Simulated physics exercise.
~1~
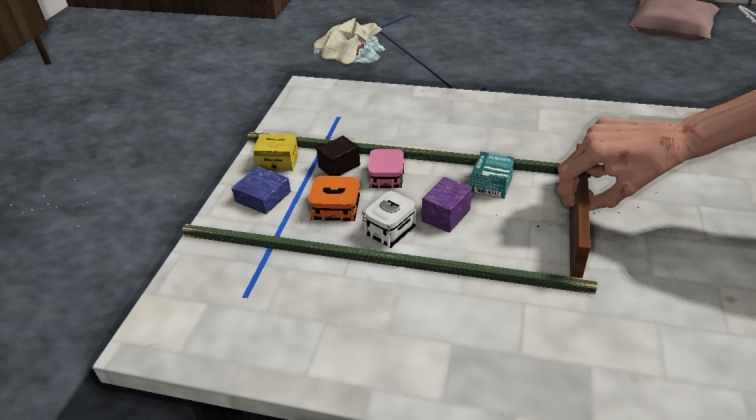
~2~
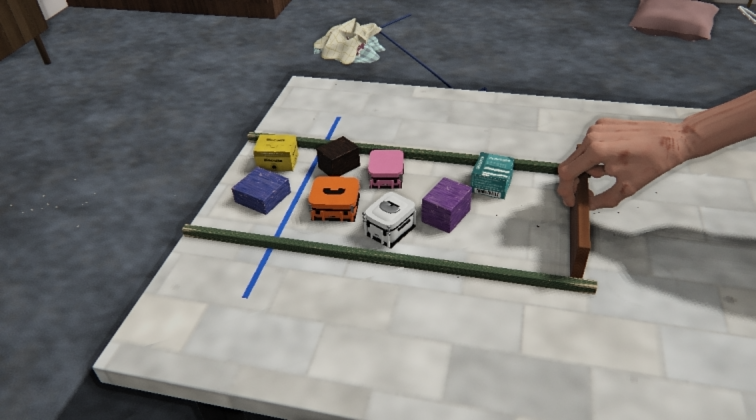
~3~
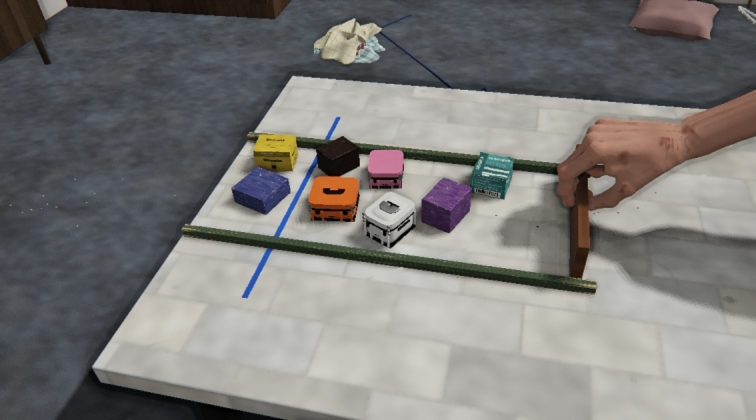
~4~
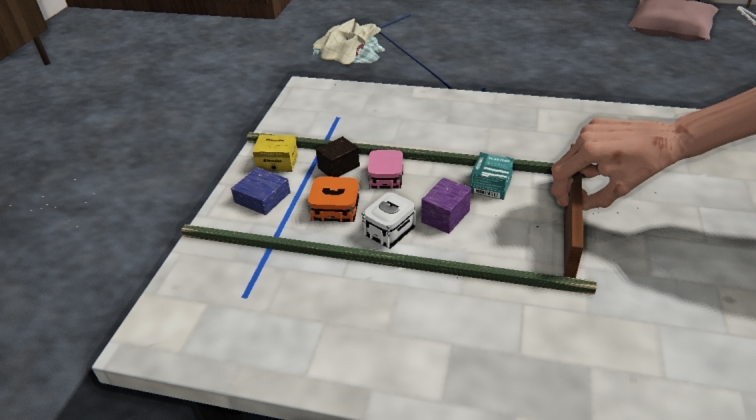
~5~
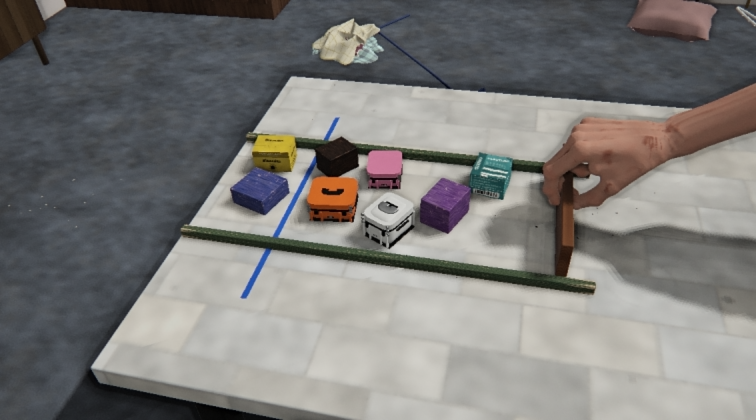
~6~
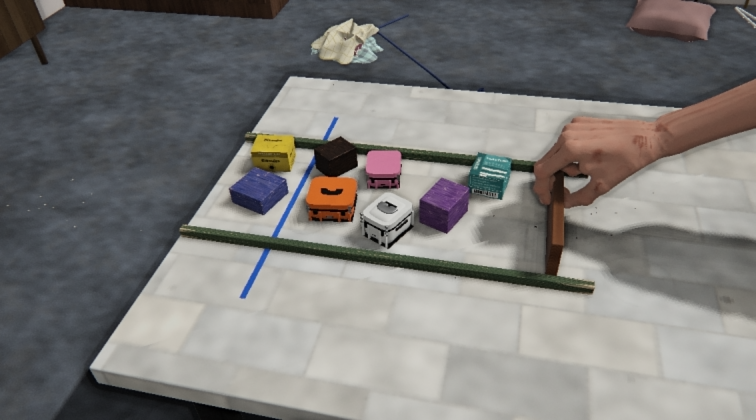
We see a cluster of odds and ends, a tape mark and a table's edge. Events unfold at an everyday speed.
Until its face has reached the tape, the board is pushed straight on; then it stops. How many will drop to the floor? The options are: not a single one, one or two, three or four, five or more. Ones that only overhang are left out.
Answer: One or two.
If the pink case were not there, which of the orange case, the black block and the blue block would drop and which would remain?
Orange case: Still up; black block: Still up; blue block: Down.
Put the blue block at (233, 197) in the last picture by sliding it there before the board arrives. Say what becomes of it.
From there it topples down.
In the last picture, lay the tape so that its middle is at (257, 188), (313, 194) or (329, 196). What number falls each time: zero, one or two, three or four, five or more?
Going through the tapes in order, the count is 5 or more, then one or two, then not one.
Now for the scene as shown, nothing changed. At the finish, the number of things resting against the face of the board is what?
Contact count: 3.
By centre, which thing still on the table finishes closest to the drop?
It's the black block that is foremost.
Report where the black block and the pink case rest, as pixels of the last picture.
First at (238, 149); second at (265, 154).
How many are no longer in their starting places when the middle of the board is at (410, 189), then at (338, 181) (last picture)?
The counts are 5 and 8.
Early on, none off yet; yellow box at rest near (274, 153); blue block at rest near (259, 190); black block at rest near (336, 158).
A while later, none off yet; yellow box at rest near (274, 153); blue block at rest near (259, 190); black block travelled a little near (323, 157).
Further along, none off yet; yellow box travelled about its own width near (237, 148); blue block travelled about its own width near (233, 189); black block travelled well along near (268, 151).
Finally, the number that fall off is one or two; lost, blue block and yellow box.
